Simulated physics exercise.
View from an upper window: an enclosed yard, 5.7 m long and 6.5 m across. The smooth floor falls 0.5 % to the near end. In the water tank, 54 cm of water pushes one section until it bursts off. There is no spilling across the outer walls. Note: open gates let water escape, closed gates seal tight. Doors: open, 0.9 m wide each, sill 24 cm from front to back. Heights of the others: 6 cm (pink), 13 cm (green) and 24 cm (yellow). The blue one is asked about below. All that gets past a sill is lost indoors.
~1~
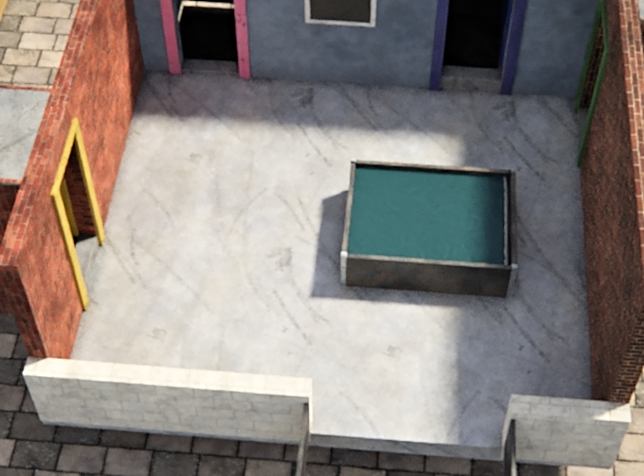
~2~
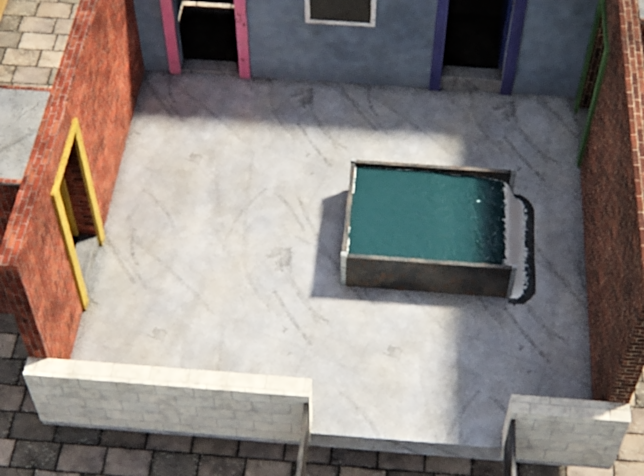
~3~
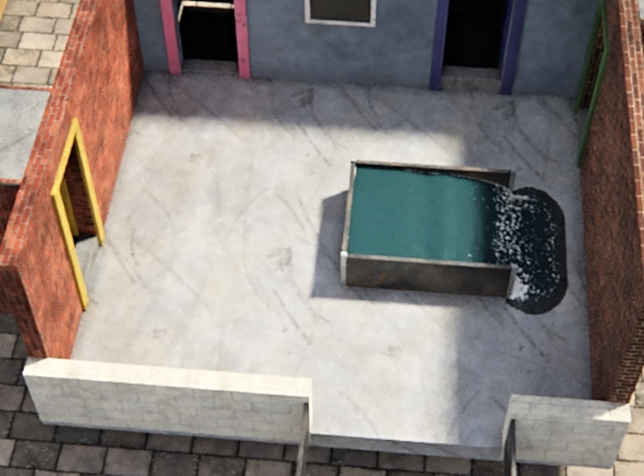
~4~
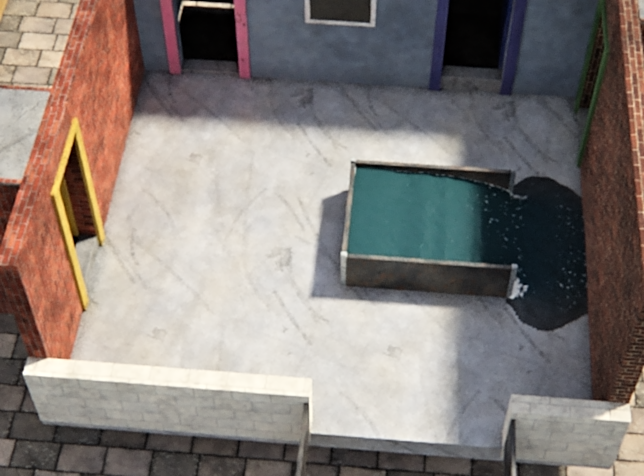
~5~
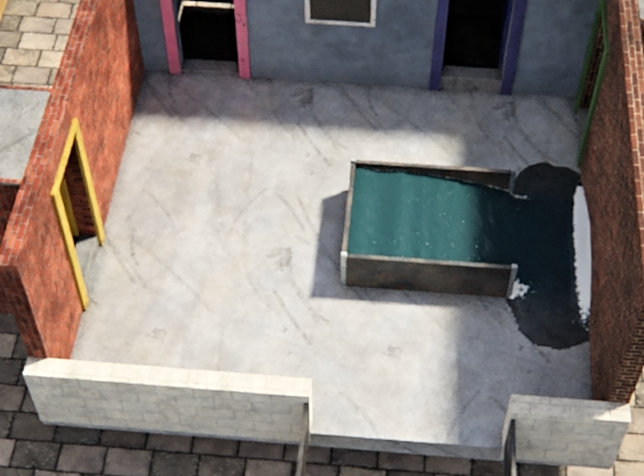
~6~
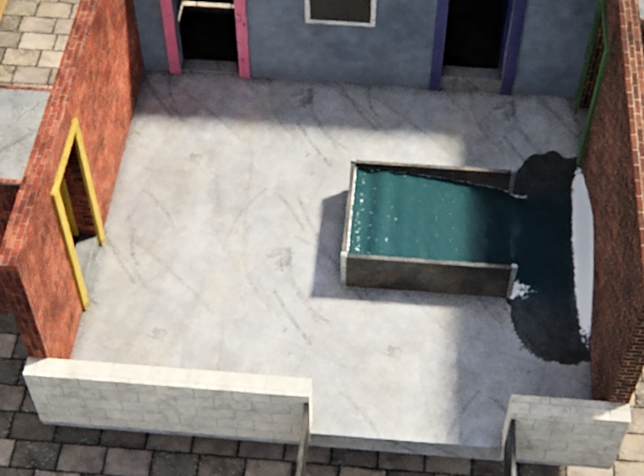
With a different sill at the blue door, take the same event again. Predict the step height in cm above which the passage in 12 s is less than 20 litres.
About 9 cm of height.
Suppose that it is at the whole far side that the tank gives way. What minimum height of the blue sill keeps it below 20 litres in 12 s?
Some 26 cm.
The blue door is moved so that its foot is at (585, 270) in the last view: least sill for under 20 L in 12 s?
About 33 cm.
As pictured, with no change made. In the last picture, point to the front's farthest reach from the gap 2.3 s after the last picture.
Front tip: Approx. (310, 85) px.
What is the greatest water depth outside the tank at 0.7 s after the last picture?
Max depth: Near 40 cm.
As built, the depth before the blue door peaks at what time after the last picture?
2.4 s.
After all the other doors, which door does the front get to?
Door: Yellow.
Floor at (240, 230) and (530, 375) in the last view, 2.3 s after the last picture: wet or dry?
Note: Point one not yet reached; point two reached.
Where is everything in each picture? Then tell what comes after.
In the first frame, the water tank at (431, 216) is whole and still, 54 cm deep; the blue door at (477, 41) is dry.
In the second frame, water pours out at (508, 239) and has run 0.3 m, to (527, 293); about 7 cm deep outside, 54 cm at the back.
In the third frame, the gap is at (507, 240), the front 0.7 m out at (559, 292); the back of the water tank holds 54 cm.
In the fourth frame, the gap is at (507, 241), the front 1.0 m out at (582, 205); the back of the water tank holds 54 cm.
In the fifth frame, the front is at (581, 179), 1.2 m from the gap at (507, 241); 2.4 m2 of floor is wet, 54 cm left at the back.
In the sixth frame, water pours out at (507, 241) and has run 1.3 m, to (580, 163); about 12 cm deep outside, 47 cm at the back; 1.6 m in a straight line remain to the blue door at (477, 41).
Then, 0.7 s after the last picture water covers 15 % of the floor, deepest (40 cm) near (571, 256); it has not reached the blue door.
Then, 2.3 s after the last picture water covers 30 % of the floor, deepest (28 cm) near (595, 437); 16 cm at the blue door, 0 litres in over its 25 cm sill.
Then, 11.3 s after the last picture water covers 95 % of the floor, deepest (8 cm) near (63, 395); 3 cm at the blue door, 0 litres in over its 25 cm sill.
At the blue door as built, the water peaked near 16 cm, 2.3 s after the last picture.
Run again over the same 12 s with other heights there, 35 litres in over 7 cm, 11 litres over 11 cm. The limit of 20 litres is kept from about 9 cm up.
